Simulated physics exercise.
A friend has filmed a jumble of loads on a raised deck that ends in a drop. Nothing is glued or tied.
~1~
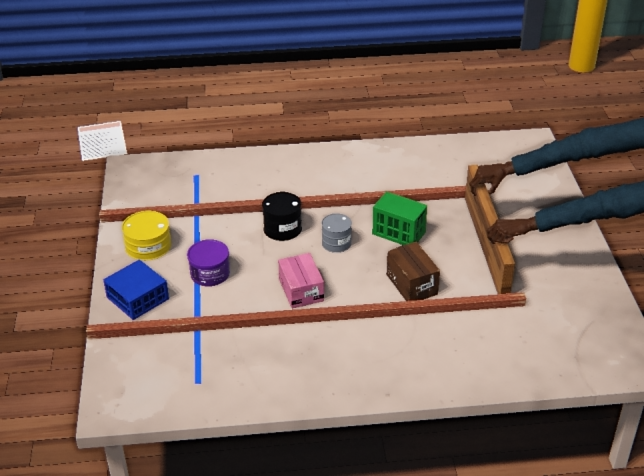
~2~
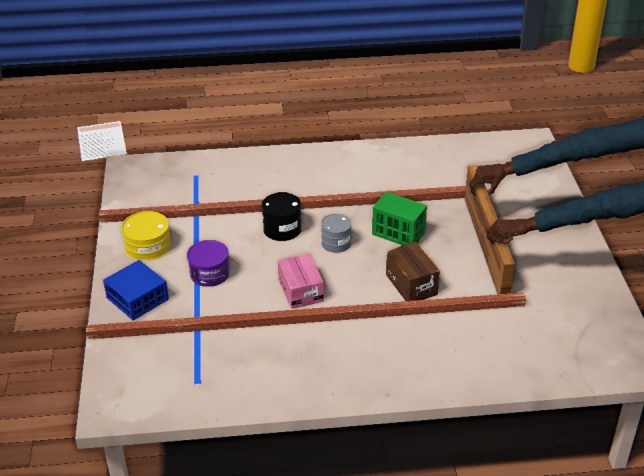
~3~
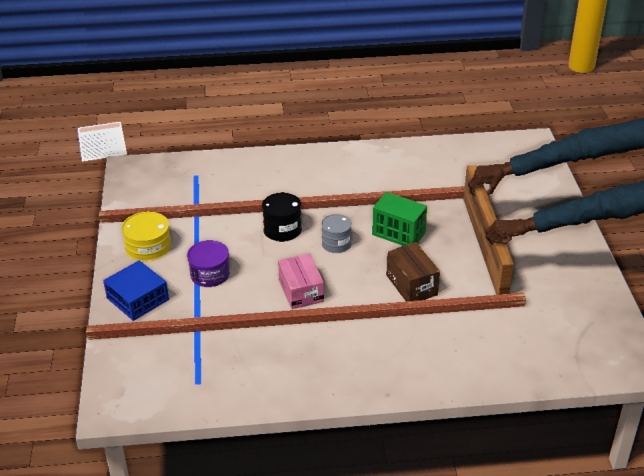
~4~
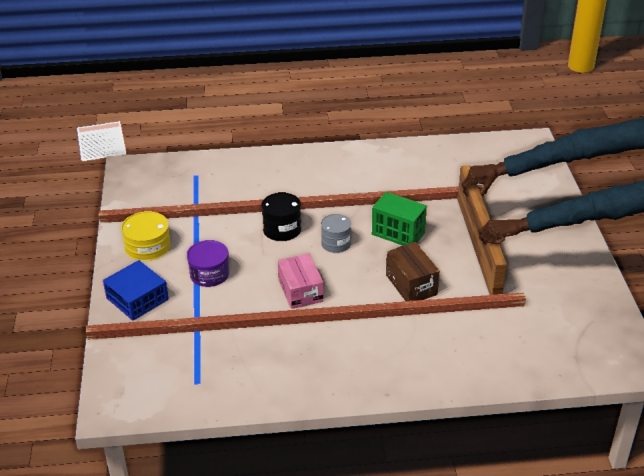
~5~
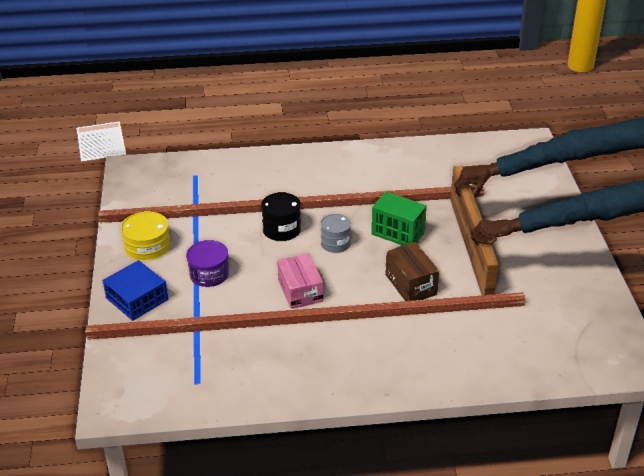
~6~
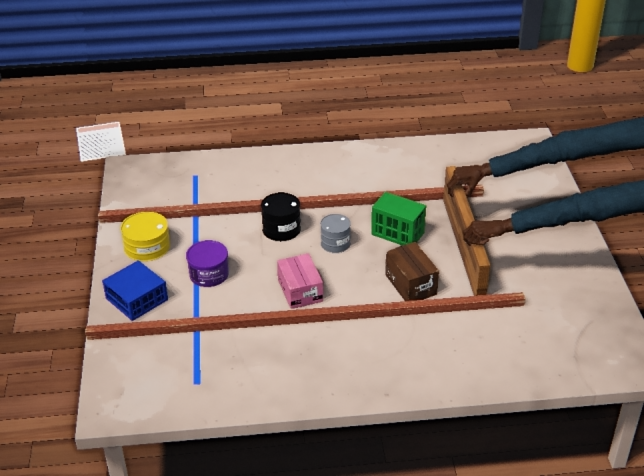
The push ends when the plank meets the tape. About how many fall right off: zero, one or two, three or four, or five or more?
The number that fall off is zero.
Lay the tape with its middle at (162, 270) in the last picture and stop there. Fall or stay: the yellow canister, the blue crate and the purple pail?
The yellow canister drops off; the blue crate is lost; the purple pail remains up.
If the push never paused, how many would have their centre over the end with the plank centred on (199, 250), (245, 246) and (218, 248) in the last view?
The counts: 0, 0 and 0.
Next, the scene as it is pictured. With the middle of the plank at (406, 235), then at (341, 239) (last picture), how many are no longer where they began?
By then 2, and 5.
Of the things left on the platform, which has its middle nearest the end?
The blue crate.
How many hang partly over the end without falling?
The number is 2.
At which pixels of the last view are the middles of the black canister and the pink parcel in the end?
The black canister stops around (146, 223); the pink parcel around (144, 292).
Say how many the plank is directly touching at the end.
That makes 3.
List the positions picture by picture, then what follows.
In the first picture, blue crate (136, 289); yellow canister (147, 236); purple pail (209, 263); plank (488, 229); tape (197, 267).
In the second picture, yellow canister (147, 236); plank (488, 229).
In the third picture, purple pail (209, 264); grey canister (337, 234).
In the fourth picture, blue crate (136, 290); brown parcel (412, 273).
In the fifth picture, yellow canister (146, 236); pink parcel (300, 281).
In the sixth picture, blue crate (135, 290); yellow canister (146, 236); purple pail (208, 264); plank (465, 230); tape (196, 267).
Soon after, none off yet; blue crate at rest near (135, 290); yellow canister at rest near (146, 236); purple pail at rest near (208, 264).
After that, none off yet; blue crate at rest near (135, 290); yellow canister at rest near (146, 236); purple pail moving near (204, 264).
In the end, the number that fall off is zero.
